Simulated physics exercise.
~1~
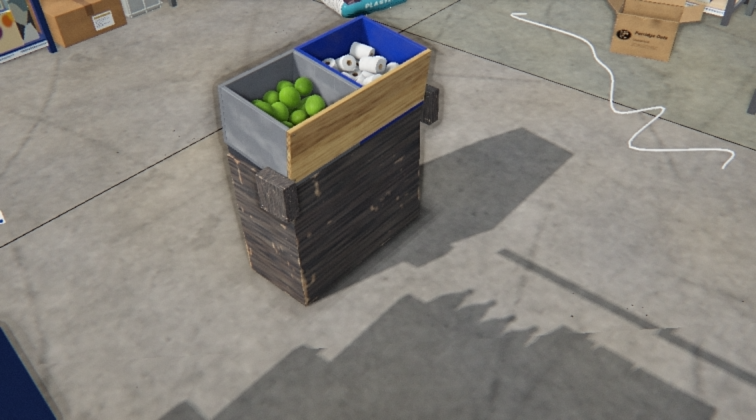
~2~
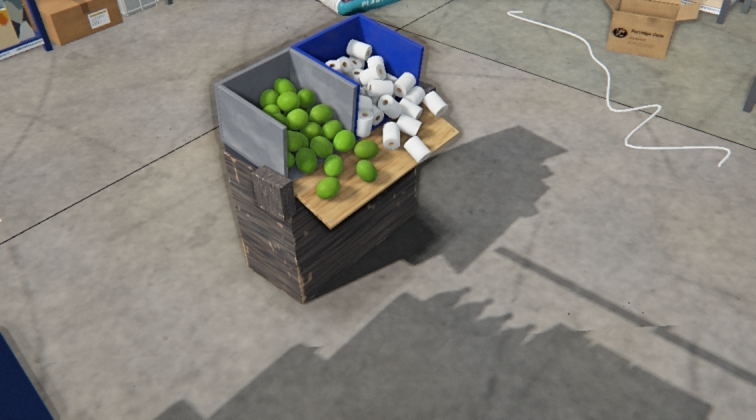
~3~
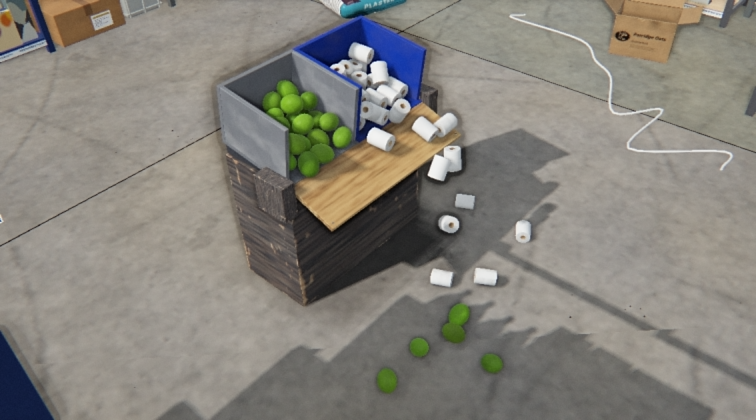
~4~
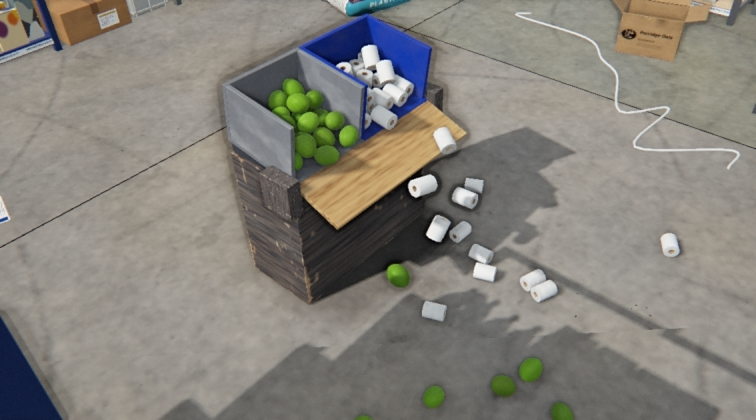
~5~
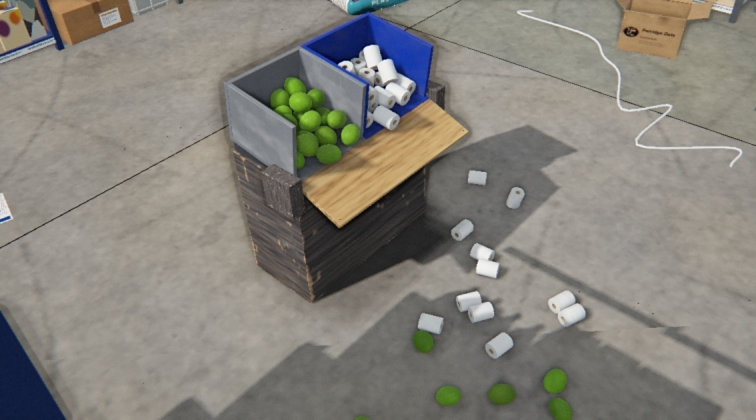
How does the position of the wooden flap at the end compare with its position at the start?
At the start the flap stands up against the front of the bins, leaning a little and closing them off. By the end it has been lowered outward and lies over on its side like a sloping board, leaving the fronts open.
